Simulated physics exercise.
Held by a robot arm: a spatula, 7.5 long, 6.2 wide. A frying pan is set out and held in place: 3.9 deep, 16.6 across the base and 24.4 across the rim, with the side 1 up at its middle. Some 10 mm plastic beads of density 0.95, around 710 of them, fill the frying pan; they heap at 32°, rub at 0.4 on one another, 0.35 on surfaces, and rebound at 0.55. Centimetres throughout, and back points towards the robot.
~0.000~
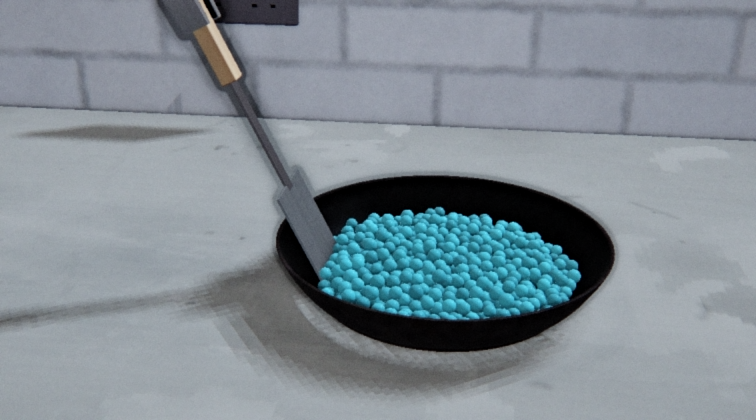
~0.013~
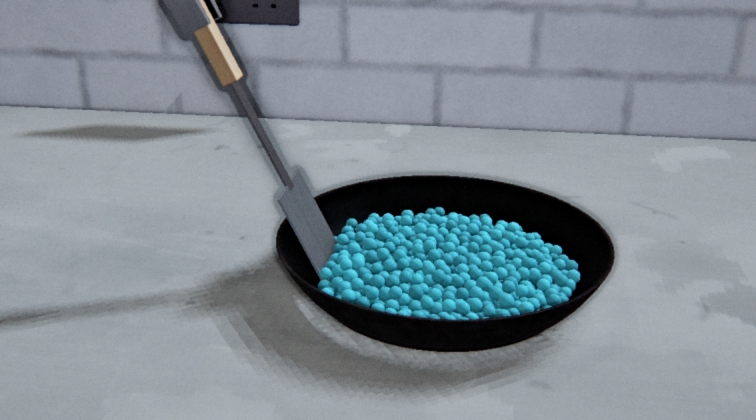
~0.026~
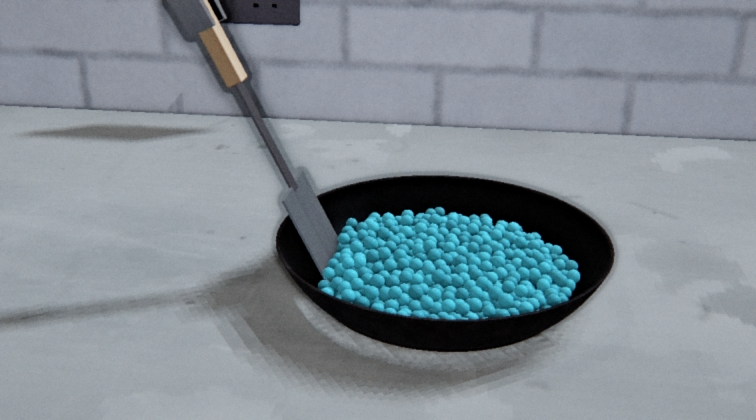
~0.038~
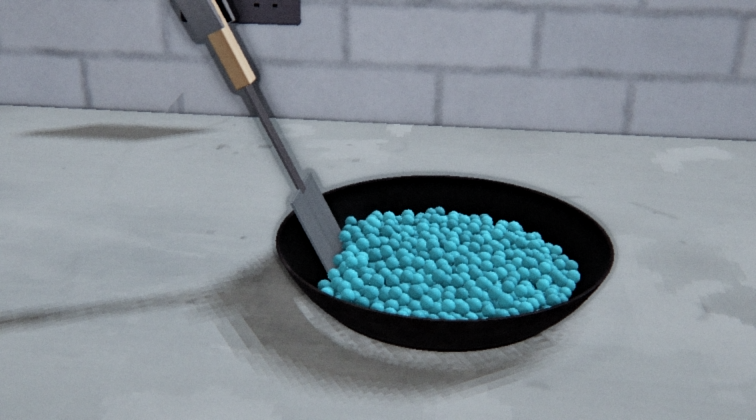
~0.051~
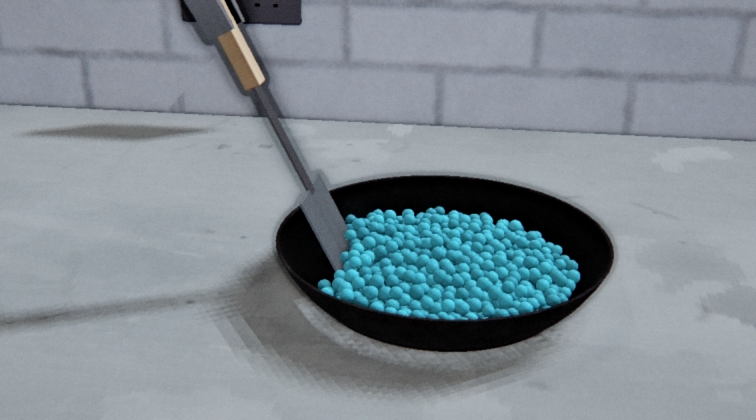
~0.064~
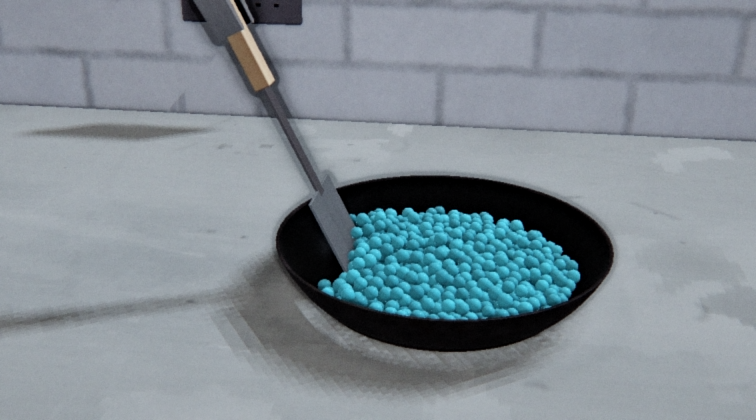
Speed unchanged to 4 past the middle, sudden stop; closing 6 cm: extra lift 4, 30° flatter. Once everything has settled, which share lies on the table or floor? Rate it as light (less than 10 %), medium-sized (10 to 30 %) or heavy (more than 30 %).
Rated light.
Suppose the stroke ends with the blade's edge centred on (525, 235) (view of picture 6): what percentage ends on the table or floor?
Around 0 percent ends on the table or floor.
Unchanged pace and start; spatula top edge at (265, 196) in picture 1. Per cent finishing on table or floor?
0 percent or thereabouts.
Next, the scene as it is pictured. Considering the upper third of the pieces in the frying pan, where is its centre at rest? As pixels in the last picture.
Look near (514, 259).
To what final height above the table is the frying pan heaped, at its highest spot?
It reaches roughly 4.5 cm.
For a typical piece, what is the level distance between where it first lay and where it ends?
It works out to roughly 1 cm.
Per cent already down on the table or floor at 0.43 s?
It works out to about 0 in a hundred.
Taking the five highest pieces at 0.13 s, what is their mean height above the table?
They are around 4 cm up.
After 0.13 s, sloping 64°, highest piece 4 above the table; 708 in the frying pan.
After 0.20 s, sloping 48°, highest piece 6 above the table; 708 in the frying pan.
After 0.43 s, sloping 34°, highest piece 4 above the table; 708 in the frying pan.
After 1.48 s, sloping 34°, highest piece 4 above the table; 708 in the frying pan.
At rest, 708 in the frying pan. That is 0 % on the table or floor.
